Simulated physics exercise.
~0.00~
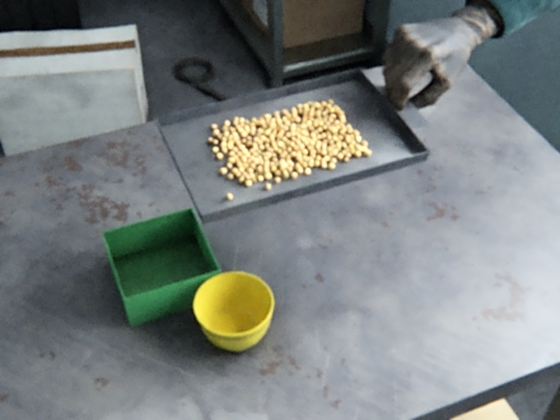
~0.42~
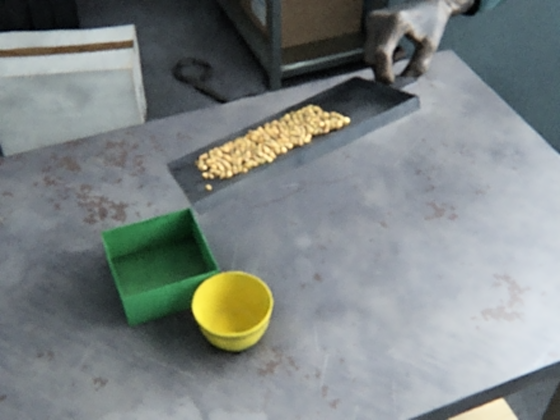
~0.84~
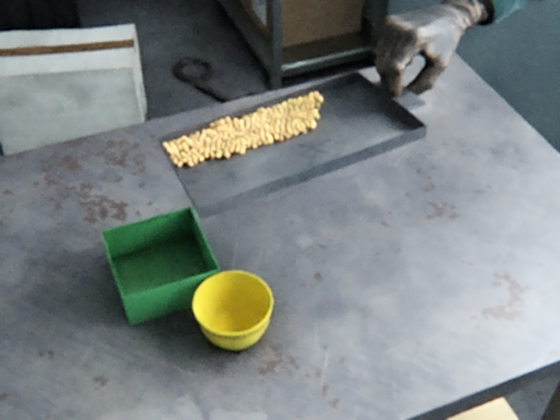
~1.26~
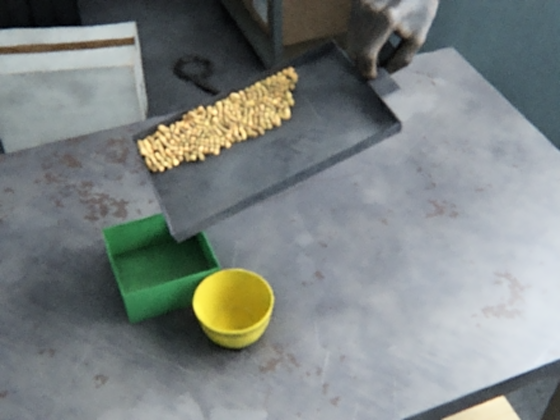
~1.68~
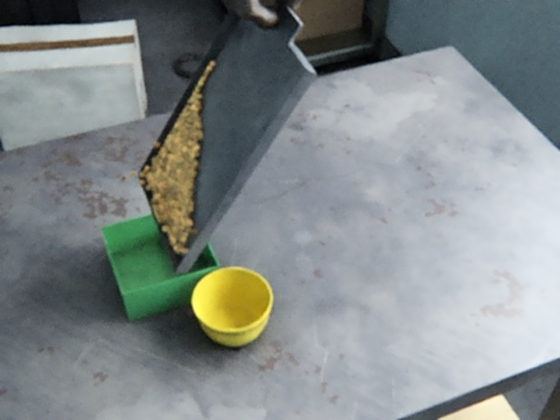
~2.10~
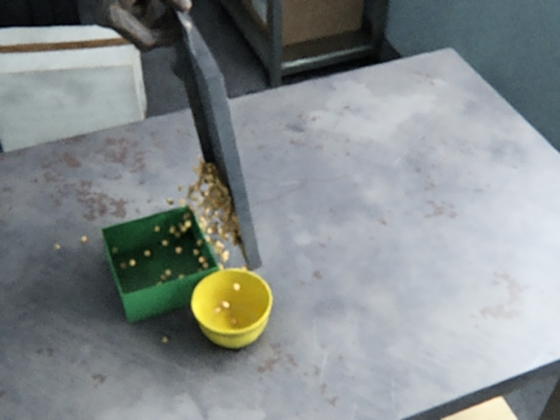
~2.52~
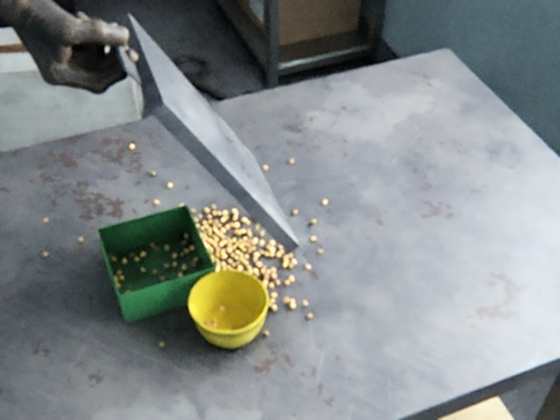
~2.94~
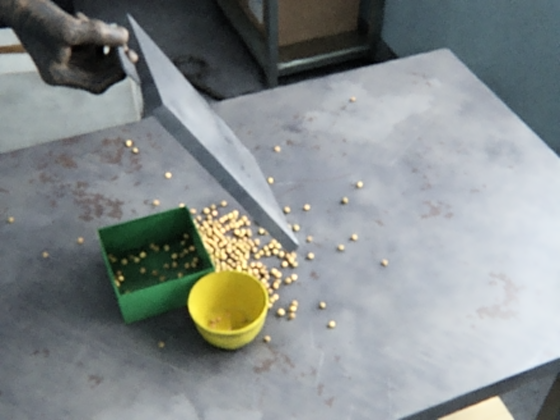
A gloved hand tilts a tray of chickpeas leftward, spilling most around a green tin and yellow bowl.
